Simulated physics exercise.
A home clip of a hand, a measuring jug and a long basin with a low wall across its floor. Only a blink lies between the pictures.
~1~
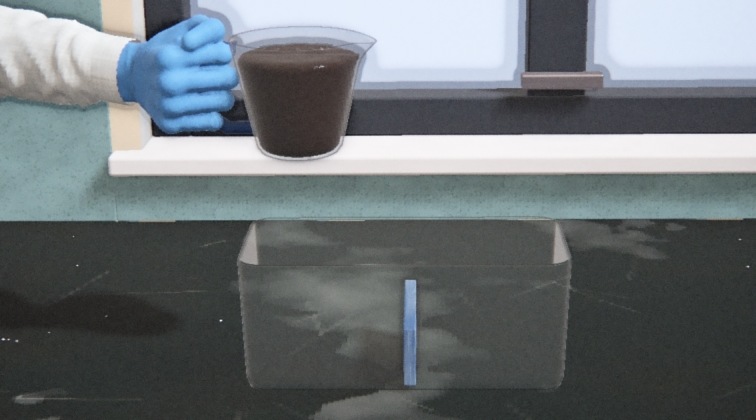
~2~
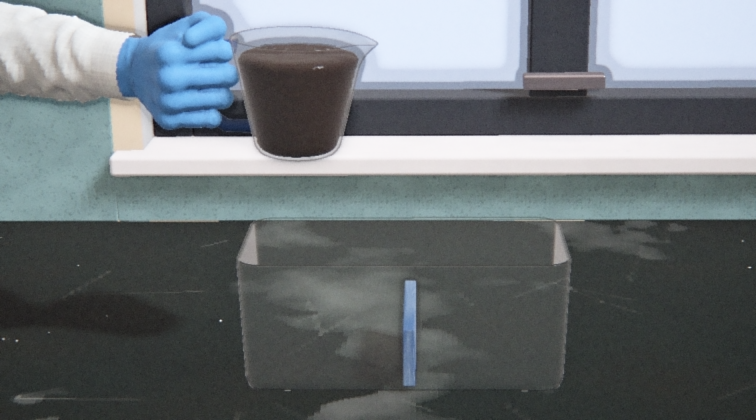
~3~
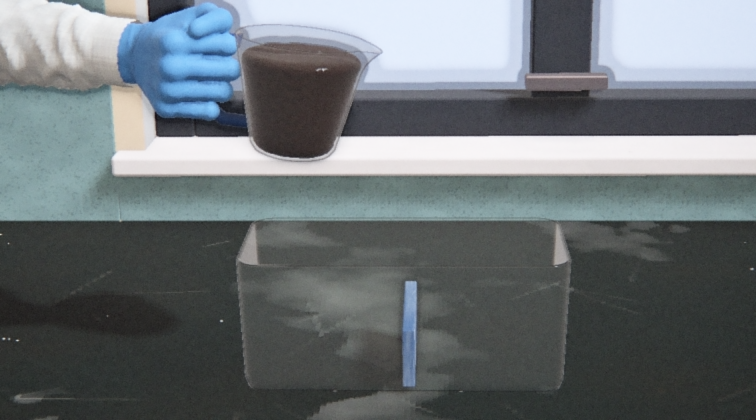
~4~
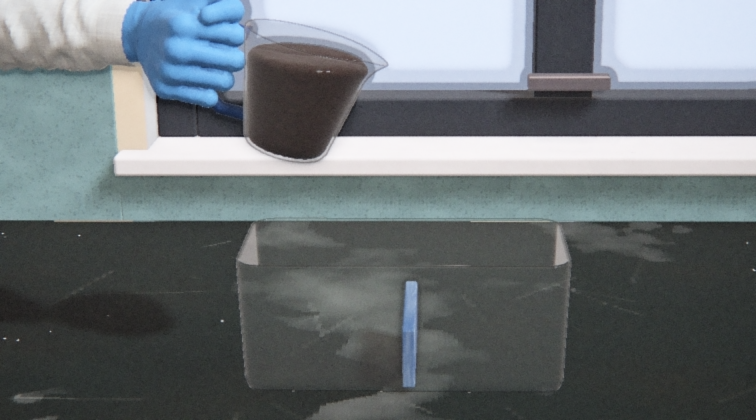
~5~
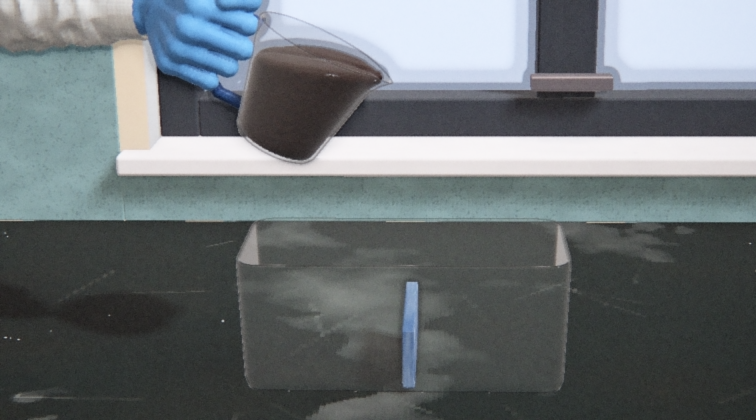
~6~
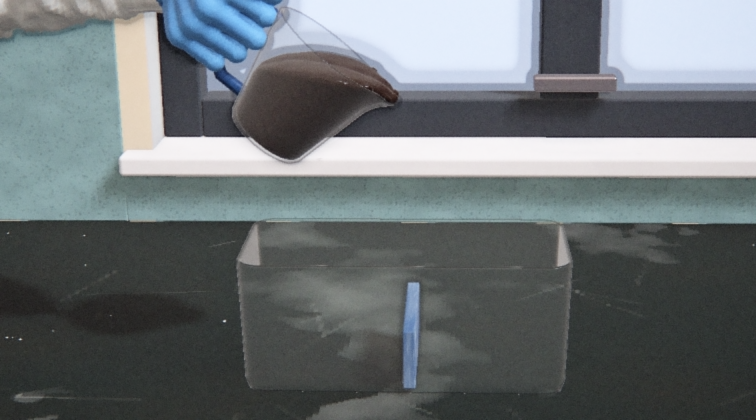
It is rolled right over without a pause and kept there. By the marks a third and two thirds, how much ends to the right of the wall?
It comes to between a third and two thirds.
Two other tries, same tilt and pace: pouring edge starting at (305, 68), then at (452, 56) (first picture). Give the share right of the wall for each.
First some 5, then 85 per cent.
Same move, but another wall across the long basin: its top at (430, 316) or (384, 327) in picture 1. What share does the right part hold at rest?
Roughly 35 per cent, and 80 per cent.
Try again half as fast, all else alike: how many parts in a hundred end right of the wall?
Near 80 %.
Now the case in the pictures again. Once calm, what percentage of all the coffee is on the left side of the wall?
Near 45 %.
A moment on, the measuring jug is tipped right over and 25 per cent is still to pour, 5 is left of the wall and 42 right of it.
Next, the measuring jug is tipped right over and 1 per cent is still to pour, 42 is left of the wall and 49 right of it.
Then the measuring jug is tipped right over and 0 per cent is still to pour, 47 is left of the wall and 47 right of it.
Later the measuring jug is tipped right over and 0 per cent is still to pour, 47 is left of the wall and 48 right of it.
Finally, 47 per cent lies left of the wall, 48 right of it and 5 outside.
